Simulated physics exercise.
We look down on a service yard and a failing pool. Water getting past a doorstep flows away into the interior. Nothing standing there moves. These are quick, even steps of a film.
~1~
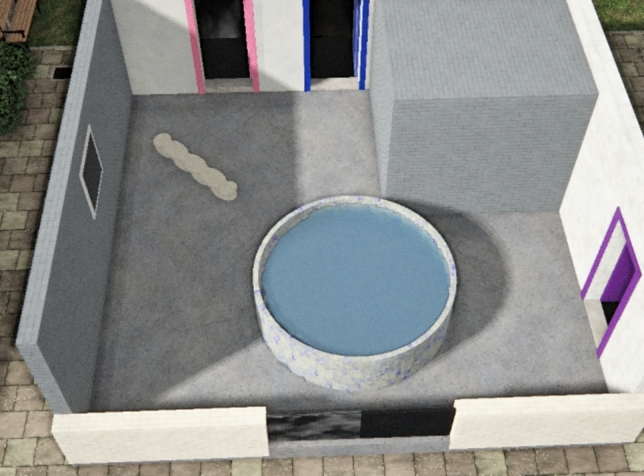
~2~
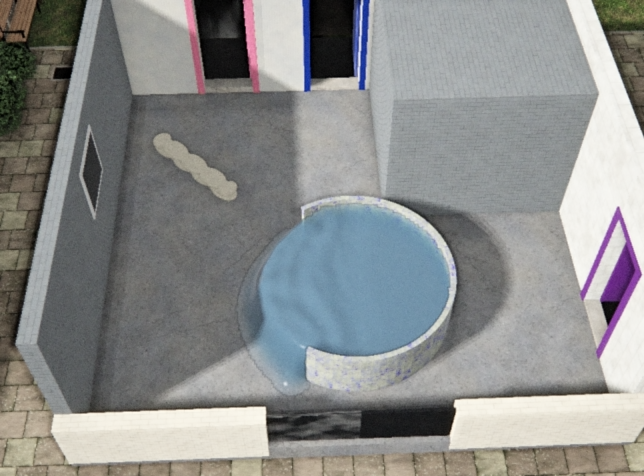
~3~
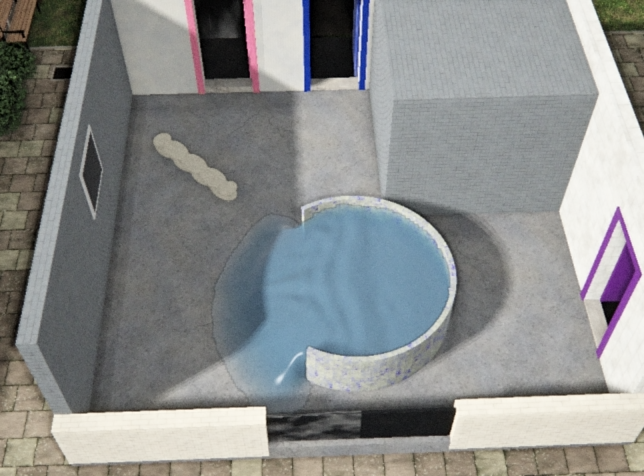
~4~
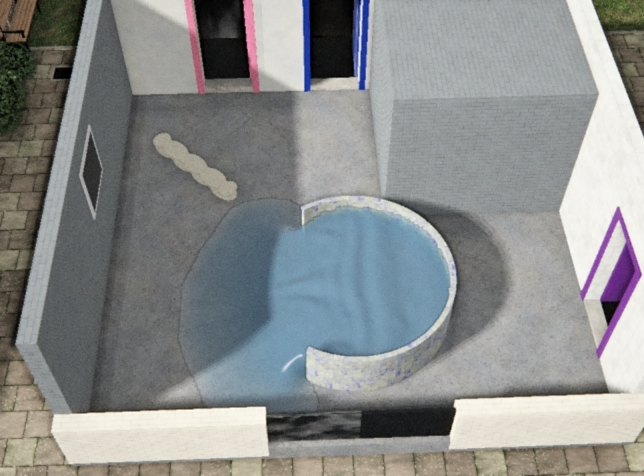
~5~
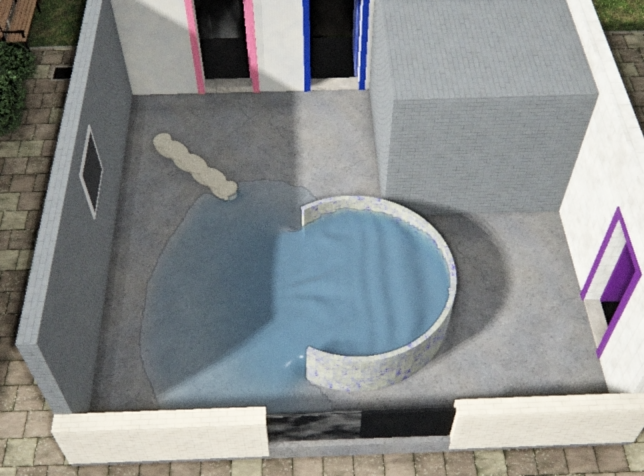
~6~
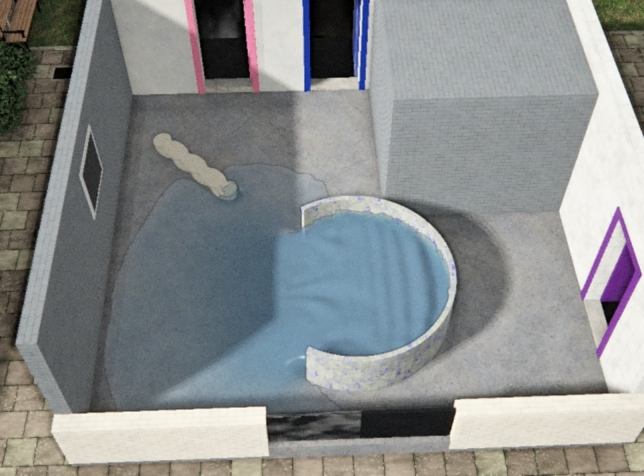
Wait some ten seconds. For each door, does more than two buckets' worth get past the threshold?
The pink door keeps to the limit, the purple door goes over the limit, the blue door goes over the limit.
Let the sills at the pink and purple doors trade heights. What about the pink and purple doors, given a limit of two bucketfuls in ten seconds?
Taking them in turn, the pink tops the mark while the purple comes in under.
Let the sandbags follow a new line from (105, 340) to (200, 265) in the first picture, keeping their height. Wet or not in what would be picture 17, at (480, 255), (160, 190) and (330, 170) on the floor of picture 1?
Point by point: No flooding; inundated; no flooding.
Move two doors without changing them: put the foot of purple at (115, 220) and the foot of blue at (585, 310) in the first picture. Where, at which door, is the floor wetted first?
Result: The purple one.
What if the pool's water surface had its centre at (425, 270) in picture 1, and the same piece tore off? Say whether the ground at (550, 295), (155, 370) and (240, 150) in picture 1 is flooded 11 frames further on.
Point by point: Still bare; swamped; swamped.
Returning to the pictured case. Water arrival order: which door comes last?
That's the one in purple.
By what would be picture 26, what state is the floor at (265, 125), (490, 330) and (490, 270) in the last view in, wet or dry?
First spot soaked, second not wet, third not wet.
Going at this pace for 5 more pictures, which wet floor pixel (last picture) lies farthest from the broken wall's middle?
Approximate pixel: (130, 122).
A moment on, water covers 45 % of the floor; the pink door not reached, the purple door not reached, the blue door not reached.
Next, water covers 55 % of the floor; the pink door wet at the sill, nothing in, the purple door not reached, the blue door not reached.
Then, water covers 60 % of the floor; the pink door under two buckets in, the purple door not reached, the blue door wet at the sill, nothing in.
Later, water covers 90 % of the floor; the pink door under two buckets in, the purple door over two buckets in, the blue door under two buckets in.
In the end, water covers 95 % of the floor; the pink door under two buckets in, the purple door over two buckets in, the blue door far over two buckets in.
